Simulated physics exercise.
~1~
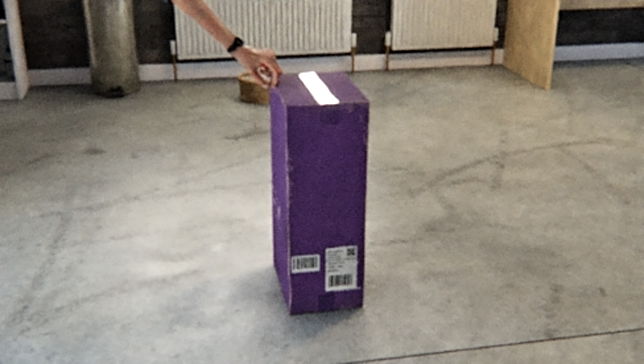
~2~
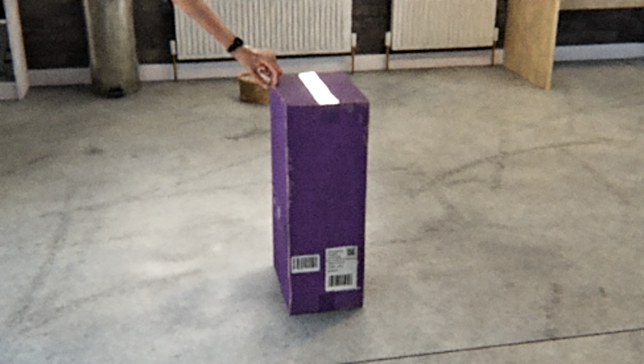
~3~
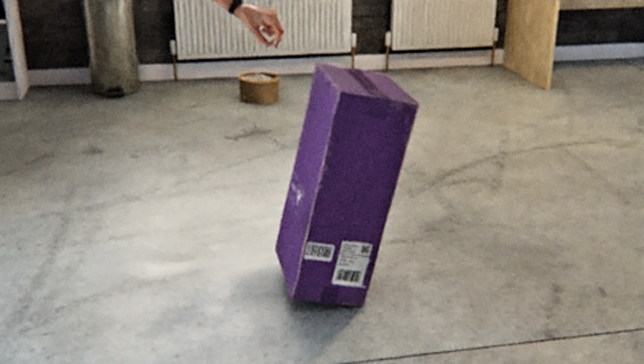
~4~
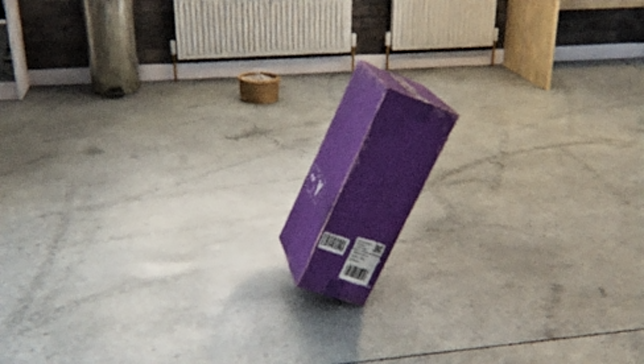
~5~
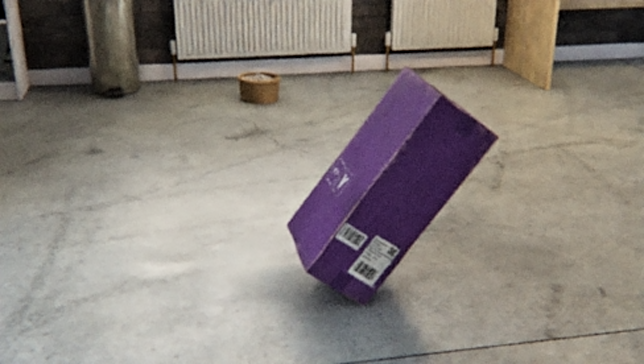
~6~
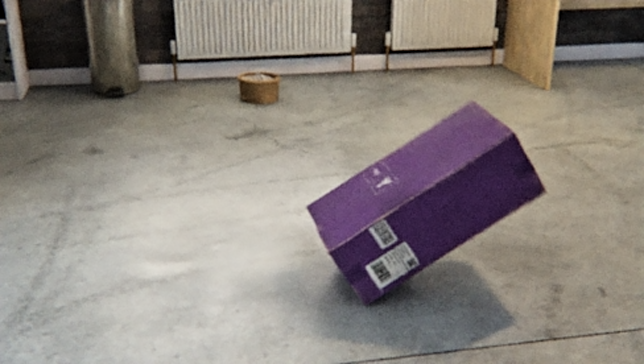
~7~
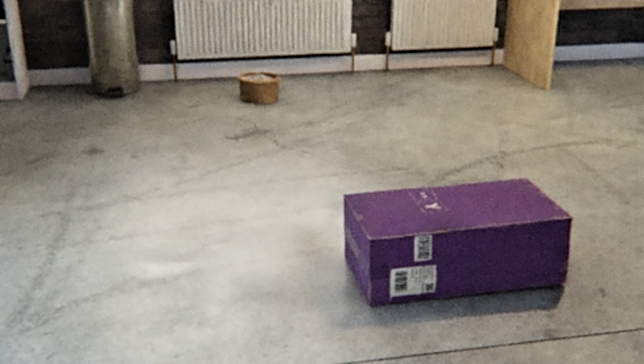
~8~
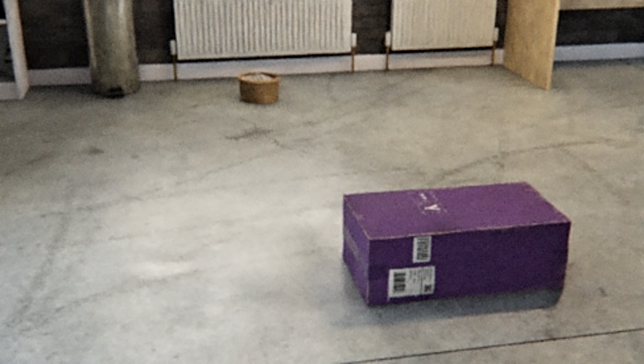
On a concrete floor, a hand lets go of a purple box, which topples right onto its side.
